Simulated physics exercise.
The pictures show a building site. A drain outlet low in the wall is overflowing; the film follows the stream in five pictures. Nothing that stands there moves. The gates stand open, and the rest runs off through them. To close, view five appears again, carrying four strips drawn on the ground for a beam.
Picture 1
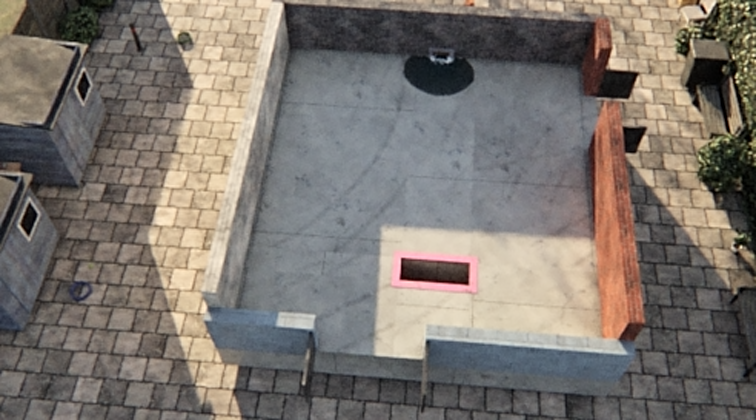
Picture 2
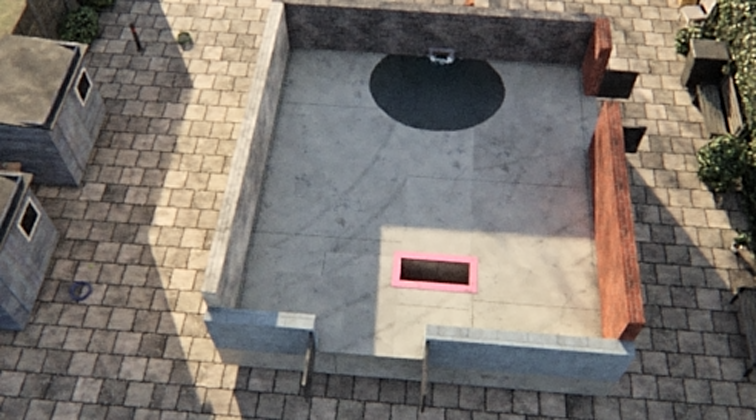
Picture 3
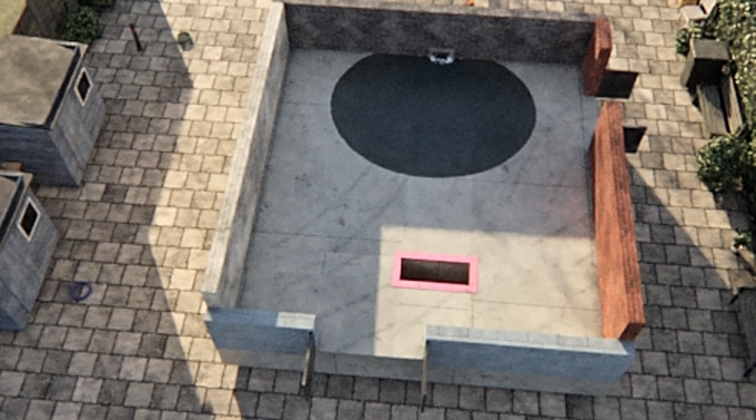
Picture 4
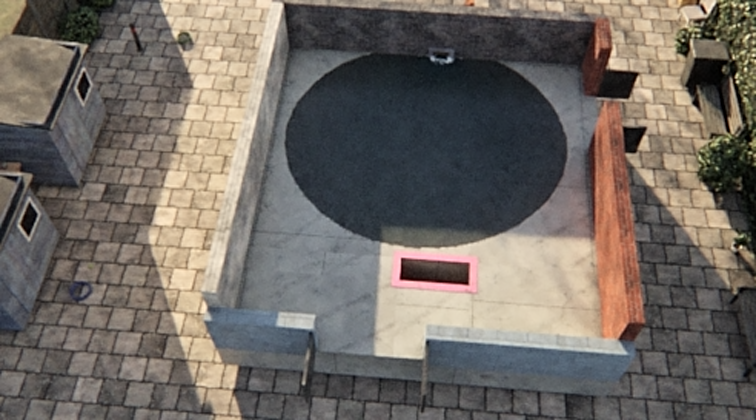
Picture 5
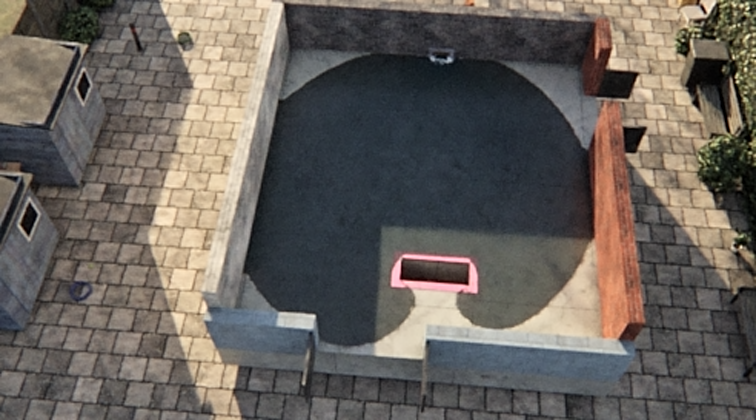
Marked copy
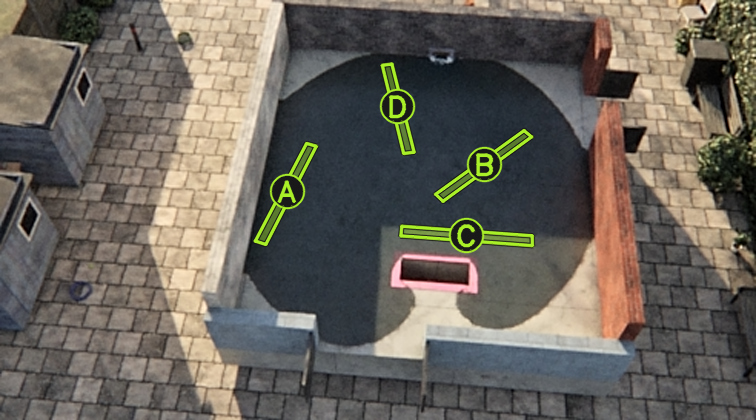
Dark water spreading from an outfall at the back wall across a walled concrete floor, reaching and surrounding a pink-edged drain.
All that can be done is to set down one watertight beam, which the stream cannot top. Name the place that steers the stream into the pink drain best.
D beats the others.
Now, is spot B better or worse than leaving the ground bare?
Spot B is worse.
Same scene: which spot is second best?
Here it is spot A.
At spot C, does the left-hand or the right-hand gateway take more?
The left gate.
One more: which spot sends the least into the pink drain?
That is spot C.
In lime, A from (260, 242) to (311, 144); B from (439, 197) to (527, 133); C from (401, 231) to (532, 240); D from (387, 64) to (408, 152).
With A, about 30 % of the stream goes into the pink drain, about 69 % out by the gates.
With B, about 16 % of the stream goes into the pink drain, about 84 % out by the gates.
With C, about 12 % of the stream goes into the pink drain, about 87 % out by the gates.
With D, about 42 % of the stream goes into the pink drain, about 57 % out by the gates.
